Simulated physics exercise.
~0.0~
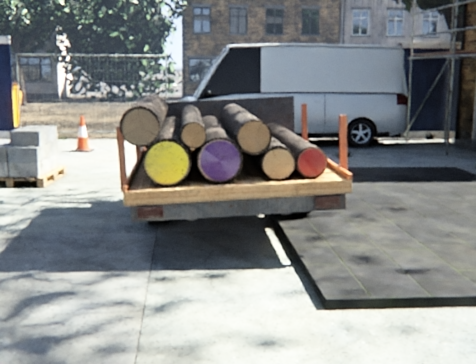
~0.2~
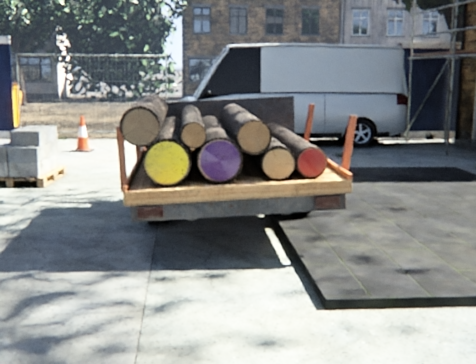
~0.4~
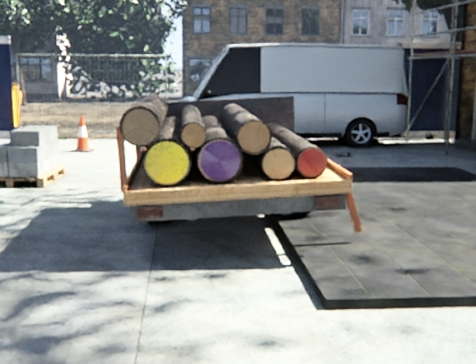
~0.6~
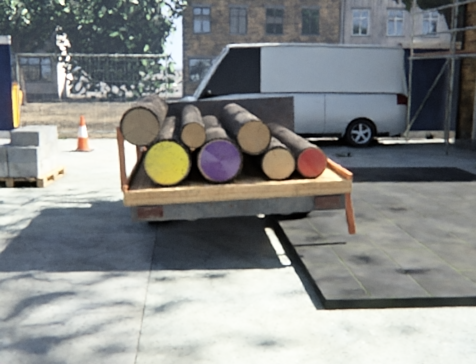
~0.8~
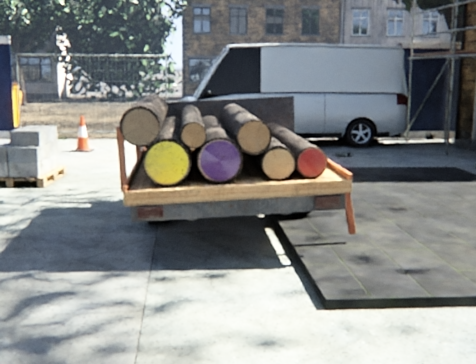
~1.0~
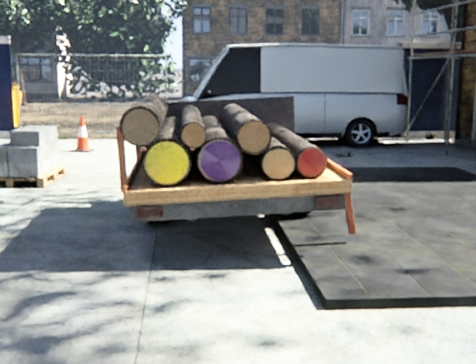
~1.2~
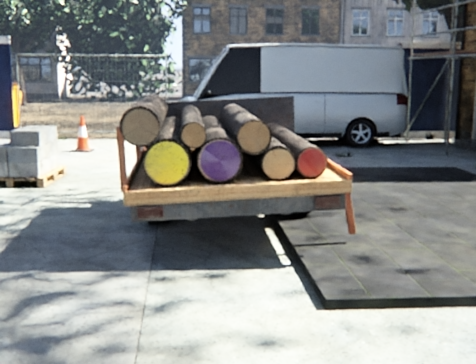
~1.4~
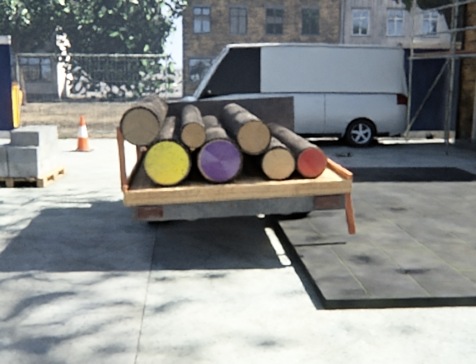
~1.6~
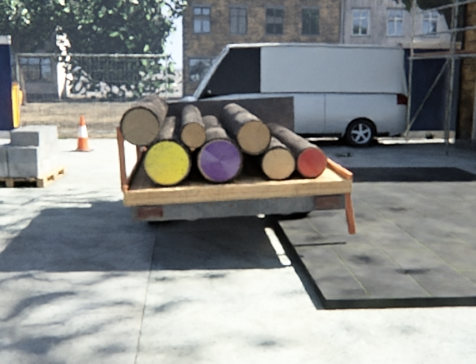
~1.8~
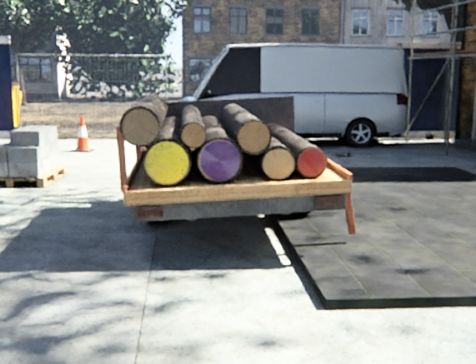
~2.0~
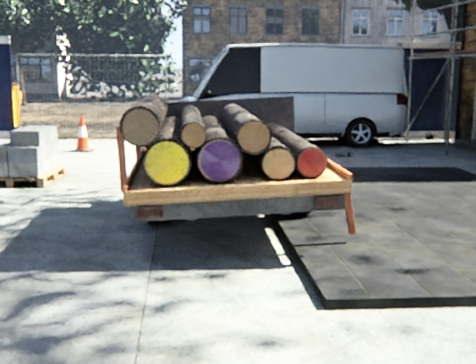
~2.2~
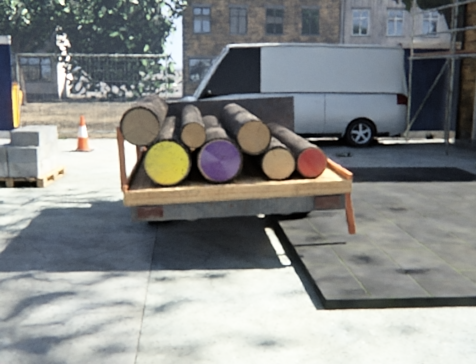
The orange posts on the right side of a parked trailer stacked with logs swung outward and dropped down past the edge of the deck, but the logs, including the yellow, purple and red-ended ones, stayed put and none fell off.
